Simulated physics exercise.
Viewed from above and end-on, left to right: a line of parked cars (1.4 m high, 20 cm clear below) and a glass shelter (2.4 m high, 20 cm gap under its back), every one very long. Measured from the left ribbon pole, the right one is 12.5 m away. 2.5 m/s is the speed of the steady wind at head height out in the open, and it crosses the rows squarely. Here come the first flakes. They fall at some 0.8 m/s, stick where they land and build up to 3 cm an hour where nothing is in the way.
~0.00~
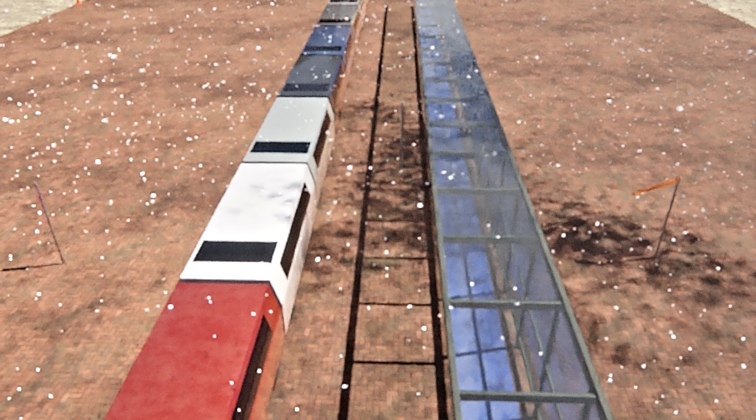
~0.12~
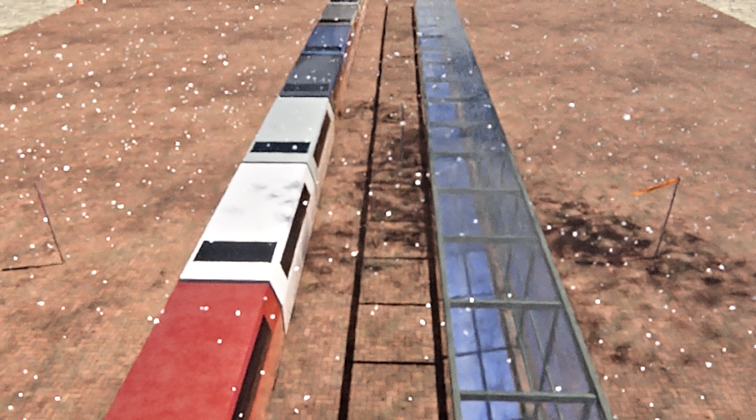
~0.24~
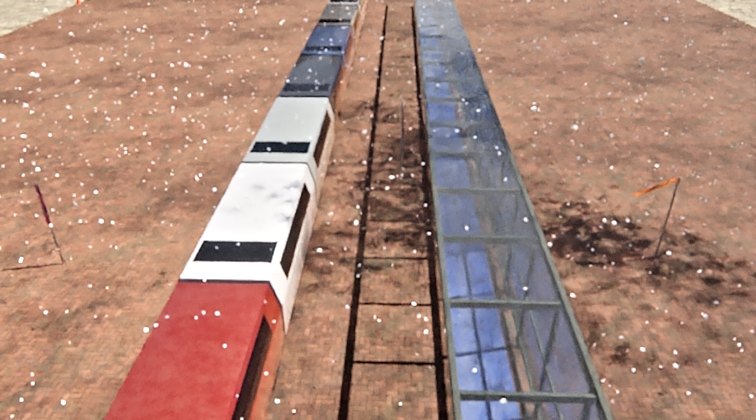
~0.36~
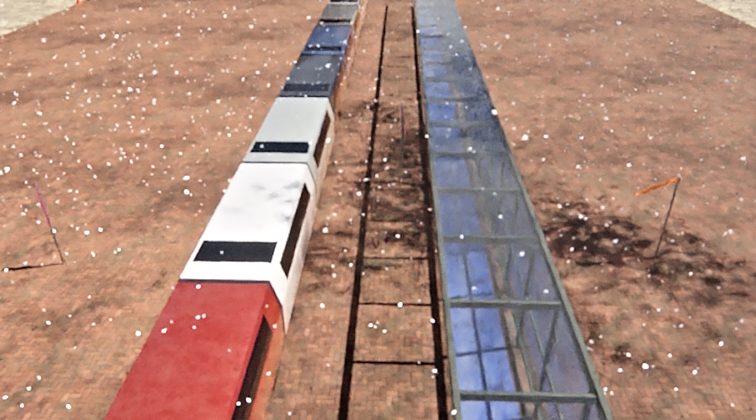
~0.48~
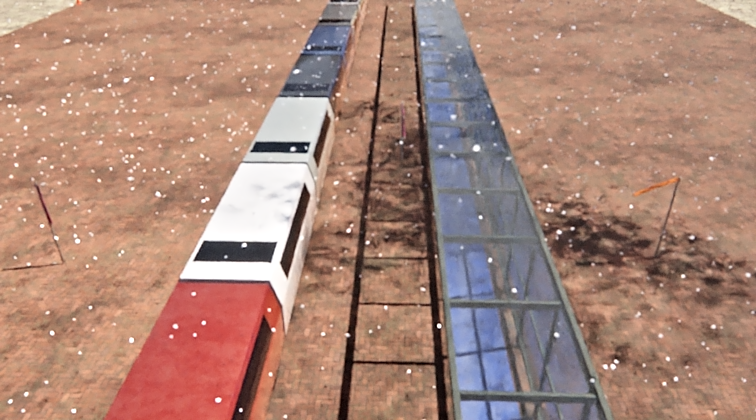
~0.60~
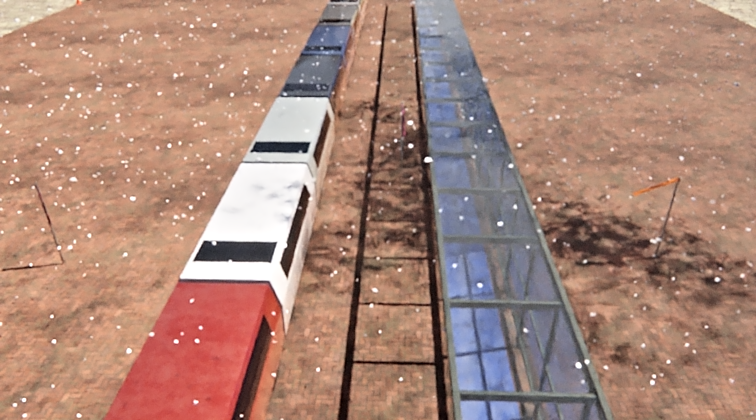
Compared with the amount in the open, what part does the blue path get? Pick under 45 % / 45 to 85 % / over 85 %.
The blue path gets under 45 % of the open amount.
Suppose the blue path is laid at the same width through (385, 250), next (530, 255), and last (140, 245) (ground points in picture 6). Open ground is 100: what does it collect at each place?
Roughly 70 per cent, 110 per cent and 90 per cent in that order.
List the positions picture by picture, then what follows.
The rows stand in the wind, in the first frame.
The right ribbon ends at (633, 195), leaning 65 degrees to the left and the blue one passes (461, 252), in the second frame.
Above the rows the flakes slant 80 degrees from upright, towards the left and the top of the glass shelter crosses (463, 121), in the third frame.
The blue one passes (453, 195), in the fourth frame.
The right ribbon ends at (633, 195), leaning 65 degrees to the left and above the rows the flakes slant 80 degrees from upright, towards the left, in the fifth frame.
The top of the glass shelter crosses (463, 121), in the sixth frame.
In 10 minutes the blue path collects 0 mm against 5 mm in the open.
In 30 minutes the blue path collects 0 mm against 15 mm in the open.
In 60 minutes the blue path collects 0 mm against 30 mm in the open, so the blue path has 1 % of the open amount; the left half of it has 1 %, the right half 0 %.
